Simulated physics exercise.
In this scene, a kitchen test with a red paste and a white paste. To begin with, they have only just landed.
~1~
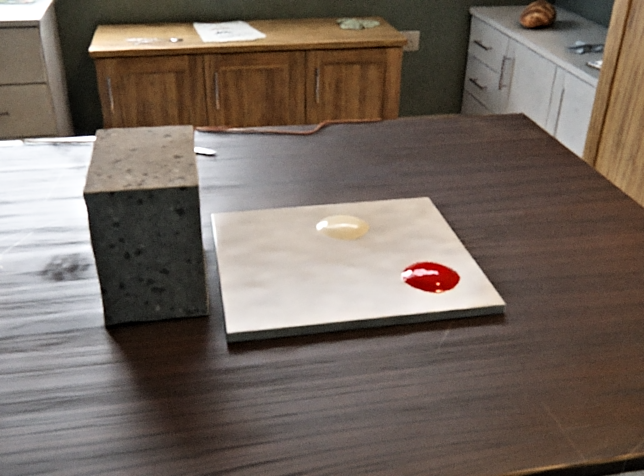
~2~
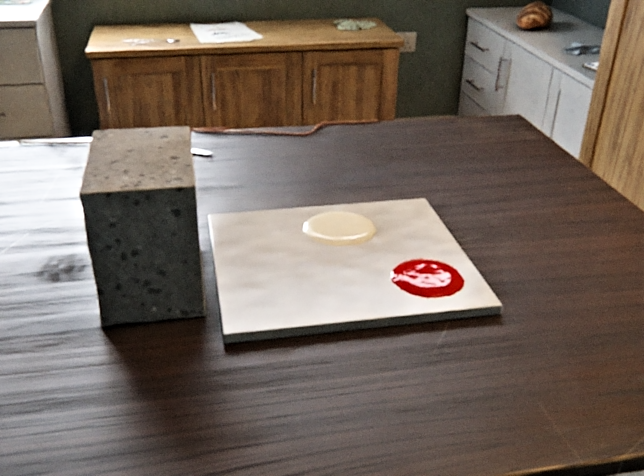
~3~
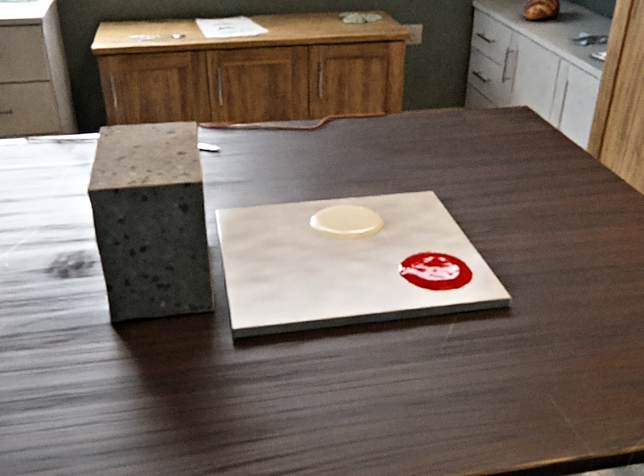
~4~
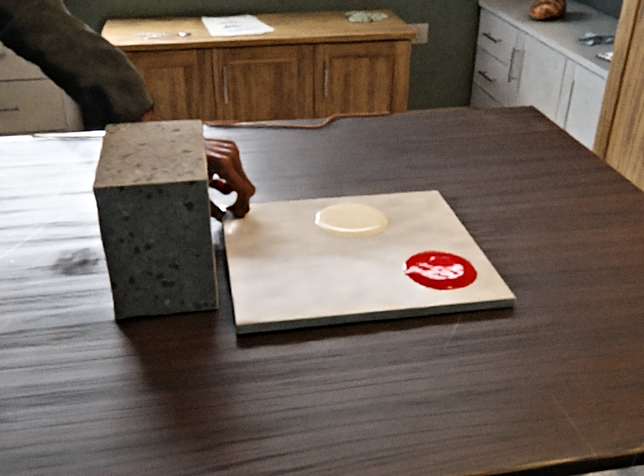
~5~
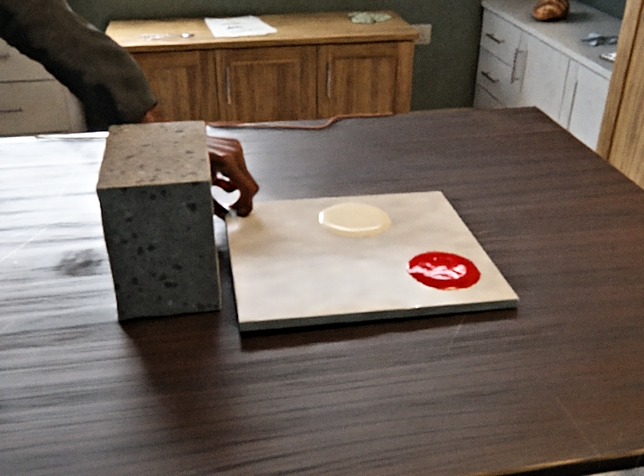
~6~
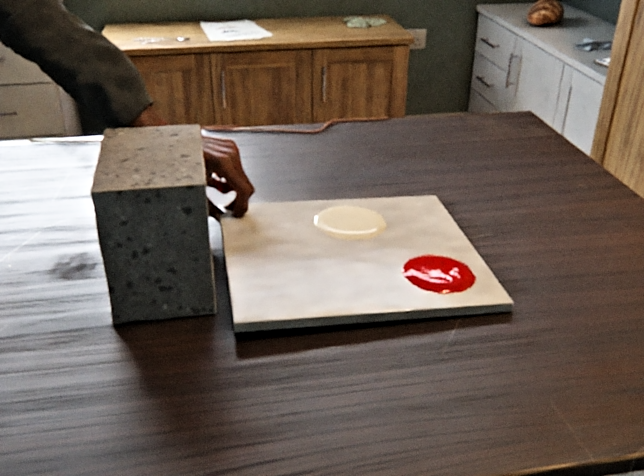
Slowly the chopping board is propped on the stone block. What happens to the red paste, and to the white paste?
Result: The red paste leaves the surface; the white paste leaves the surface.
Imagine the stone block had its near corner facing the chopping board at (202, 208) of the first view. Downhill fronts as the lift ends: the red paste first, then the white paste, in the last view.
You'd find the first close to (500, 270) and the second close to (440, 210).
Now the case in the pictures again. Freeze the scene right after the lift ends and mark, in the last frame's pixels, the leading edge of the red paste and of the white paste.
(497, 270); (448, 211).
Soon after, slope about 35°; the red paste is dripping off the low end; the white paste has crept down a long way.
Later, the red paste is dripping off the low end; the white paste is dripping off the low end.
In the end, slope about 35°; the red paste is dripping off the low end; the white paste is dripping off the low end.
